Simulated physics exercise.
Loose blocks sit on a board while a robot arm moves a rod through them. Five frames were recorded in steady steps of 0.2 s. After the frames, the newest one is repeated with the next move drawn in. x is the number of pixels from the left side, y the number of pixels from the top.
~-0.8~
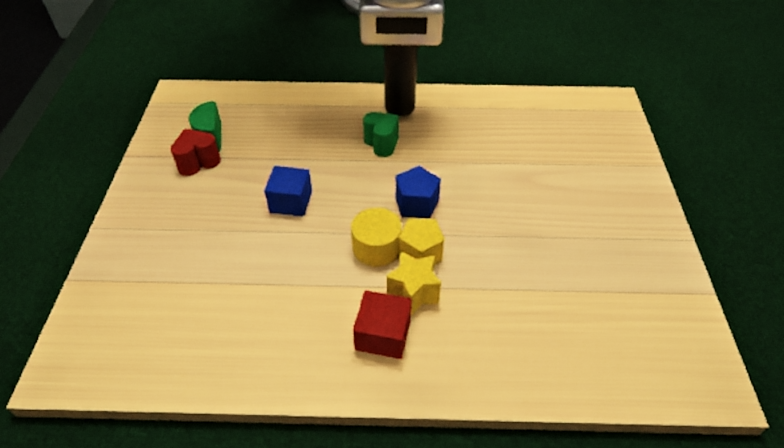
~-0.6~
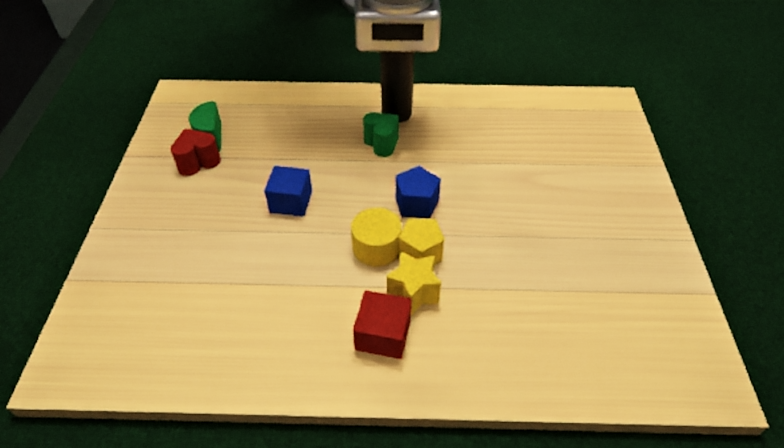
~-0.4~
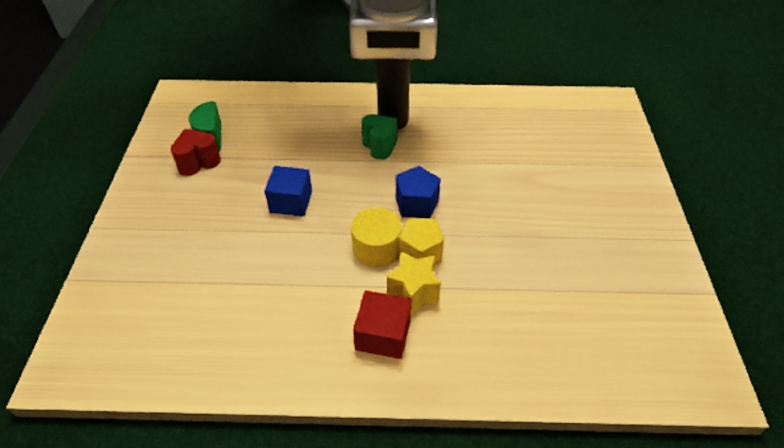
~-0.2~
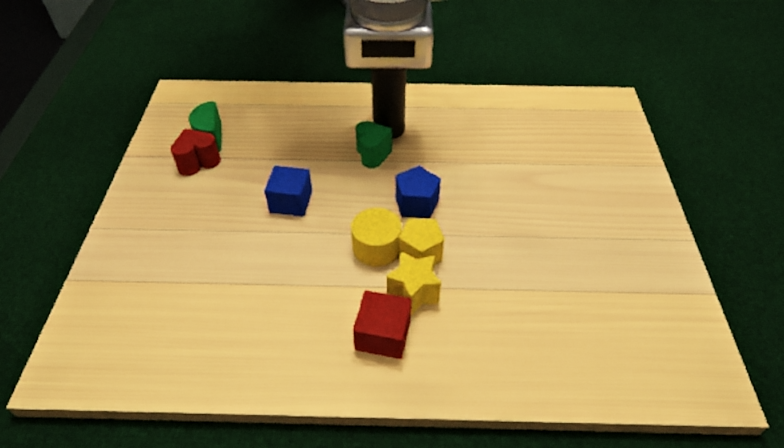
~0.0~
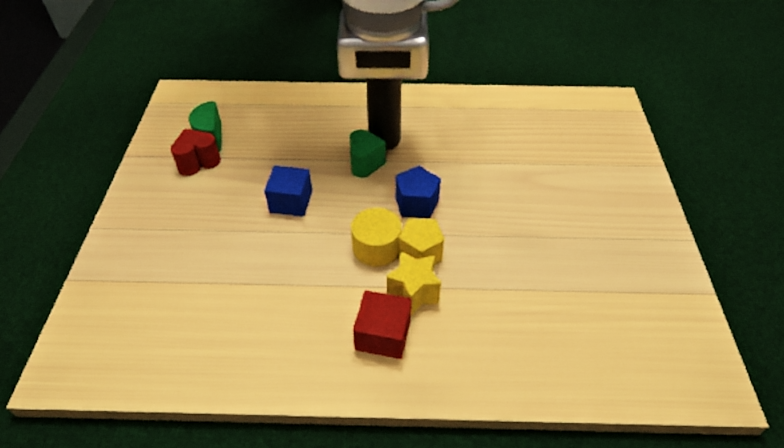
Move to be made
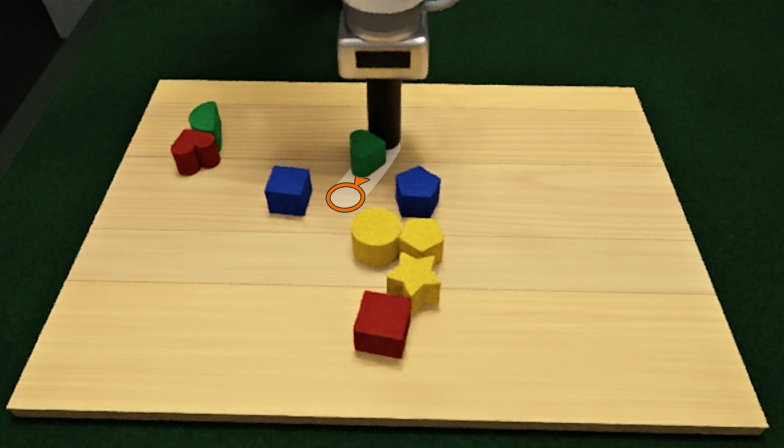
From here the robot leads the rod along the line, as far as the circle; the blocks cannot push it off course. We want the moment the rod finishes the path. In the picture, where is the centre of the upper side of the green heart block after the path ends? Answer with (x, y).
Roughly at (316, 193).
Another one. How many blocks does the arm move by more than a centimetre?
The number is one.
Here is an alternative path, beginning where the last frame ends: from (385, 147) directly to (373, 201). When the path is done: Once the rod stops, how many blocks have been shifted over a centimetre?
I think only one will be displaced.
The drawn path runs from (385, 147) by way of (367, 172) to (346, 197).
The first path, step by step. Halfway along, rod (367, 165); green heart block (342, 166), turned 15° clockwise.
At the end, rod (345, 190); blue square not moved; green heart block (316, 193), turned 20° clockwise.
